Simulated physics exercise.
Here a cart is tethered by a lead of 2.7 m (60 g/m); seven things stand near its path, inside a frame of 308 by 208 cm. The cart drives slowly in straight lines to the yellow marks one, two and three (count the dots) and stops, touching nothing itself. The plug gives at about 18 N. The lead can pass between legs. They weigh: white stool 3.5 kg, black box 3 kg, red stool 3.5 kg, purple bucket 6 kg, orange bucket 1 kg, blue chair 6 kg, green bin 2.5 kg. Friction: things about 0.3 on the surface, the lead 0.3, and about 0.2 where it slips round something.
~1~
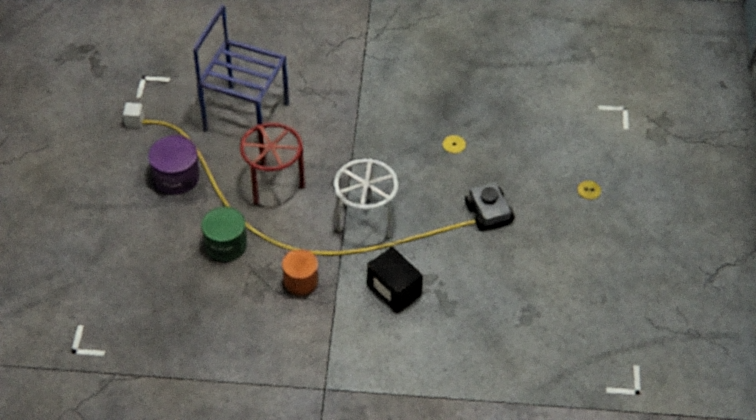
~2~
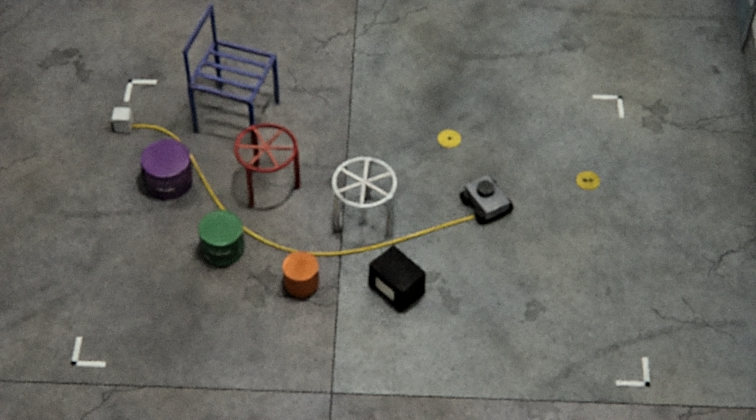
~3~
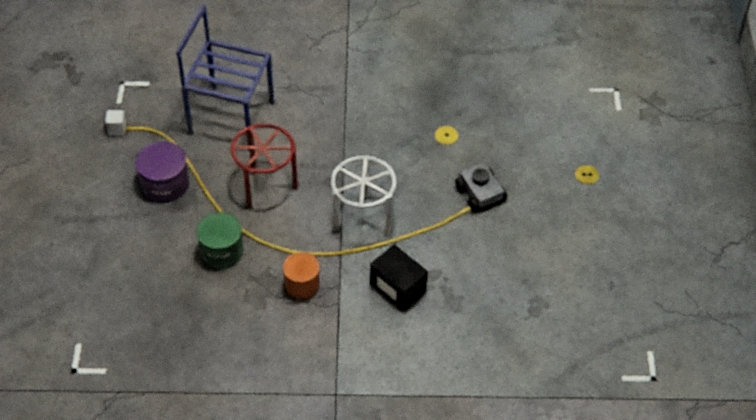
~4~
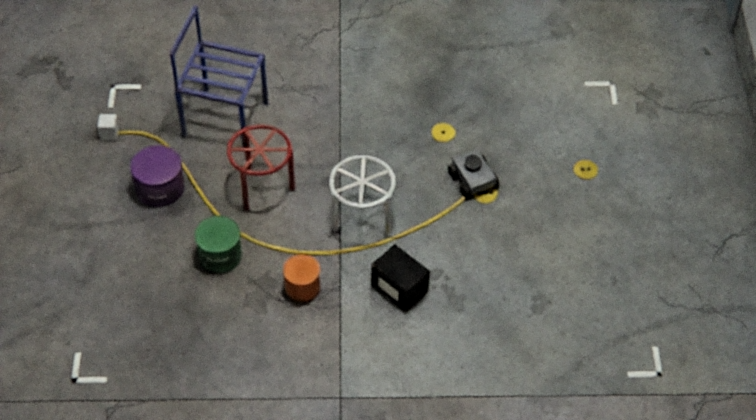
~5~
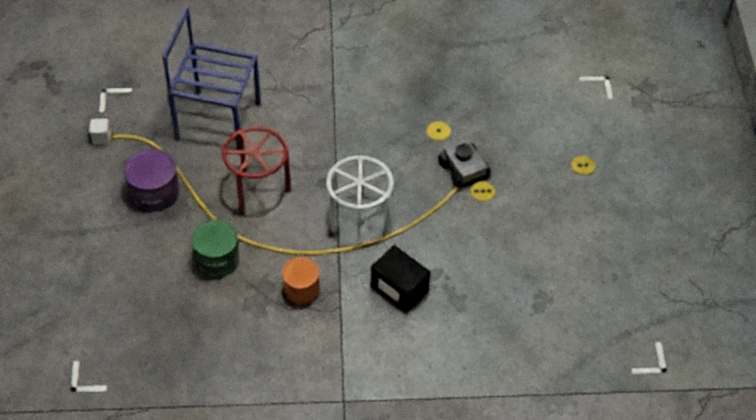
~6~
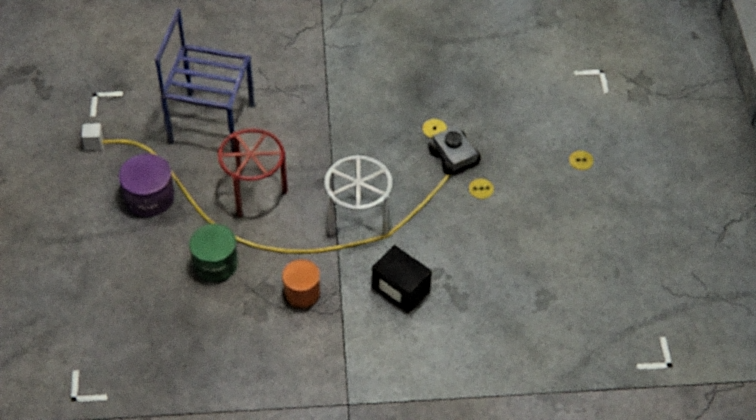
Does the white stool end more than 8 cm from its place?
Verdict: The white stool moves.
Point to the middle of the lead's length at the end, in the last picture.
At about (503, 236).
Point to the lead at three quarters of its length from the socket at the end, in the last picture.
Around (571, 174).
Next, cart at (464, 135), lead slack at the fixed end; nothing else has moved.
Then, cart at (543, 150), plug out; white stool 16 cm off its start.
After that, cart at (542, 170), plug out; white stool 16 cm off its start at (355, 158).
Later, cart at (482, 187), plug out; white stool 16 cm off its start.
At the end, cart at (482, 187), plug out; white stool 16 cm off its start at (355, 158).
